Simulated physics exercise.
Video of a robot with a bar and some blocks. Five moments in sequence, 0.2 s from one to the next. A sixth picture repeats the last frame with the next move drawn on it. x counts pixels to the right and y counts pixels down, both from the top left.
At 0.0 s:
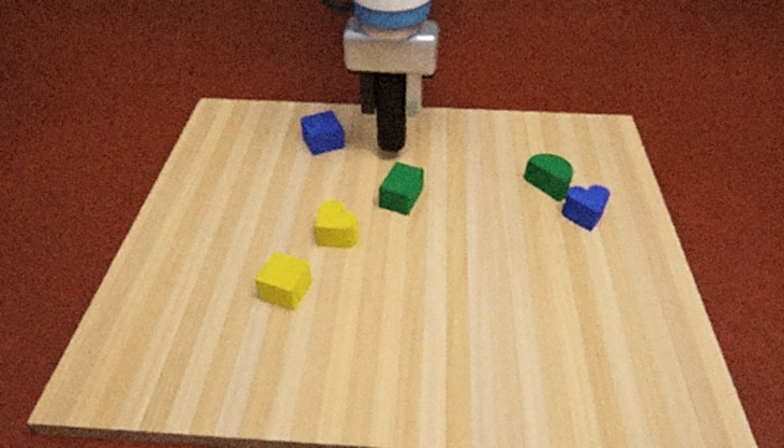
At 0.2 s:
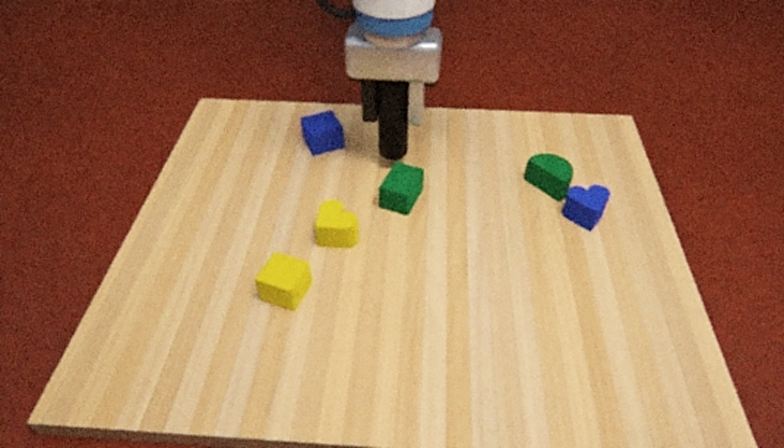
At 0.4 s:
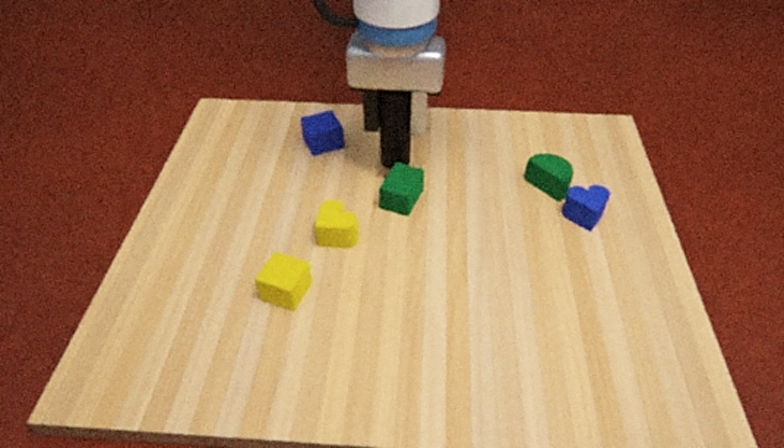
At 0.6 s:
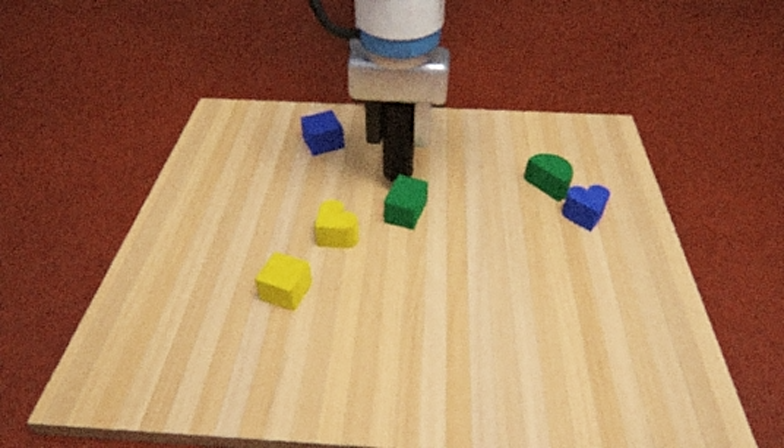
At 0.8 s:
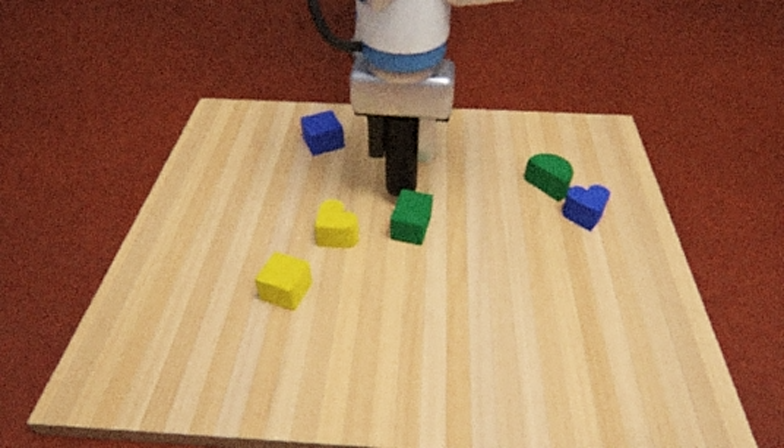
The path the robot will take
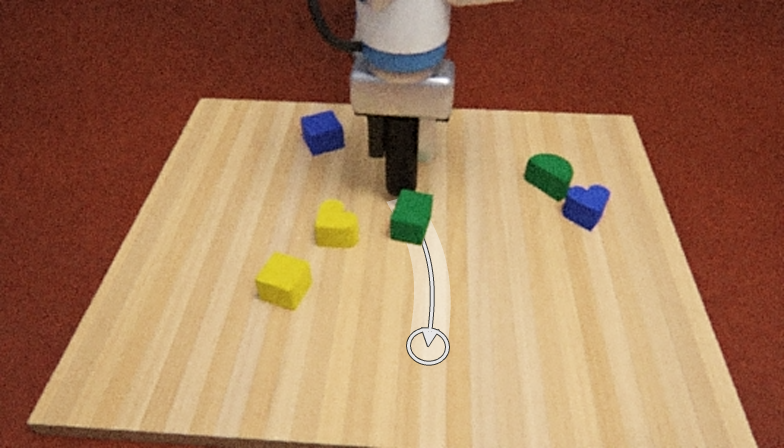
Robot arm lowering its dark bar toward a green block, then pushing it slightly forward across a wooden board among scattered blocks.
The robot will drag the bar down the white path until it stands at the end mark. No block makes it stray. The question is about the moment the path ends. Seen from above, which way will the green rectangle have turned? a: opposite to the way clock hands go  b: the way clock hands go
I choose a.
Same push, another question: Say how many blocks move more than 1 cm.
Total: One.
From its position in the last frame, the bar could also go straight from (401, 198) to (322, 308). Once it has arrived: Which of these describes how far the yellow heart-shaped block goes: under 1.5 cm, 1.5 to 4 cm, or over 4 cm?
Shift: Under 1.5 cm.
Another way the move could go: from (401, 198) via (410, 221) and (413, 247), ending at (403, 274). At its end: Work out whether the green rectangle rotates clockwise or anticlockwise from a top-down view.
Counterclockwise rotation.
The line goes from (401, 198) by way of (429, 262) to (428, 346).
What follows on the original path. One third of the way, bar at (423, 229); green rectangle at (434, 252).
Two thirds of the way, bar at (433, 279); green rectangle at (456, 305), turned 15° anticlockwise.
At the end, bar at (429, 337); yellow heart-shaped block unmoved; green rectangle at (477, 342), turned 85° anticlockwise.
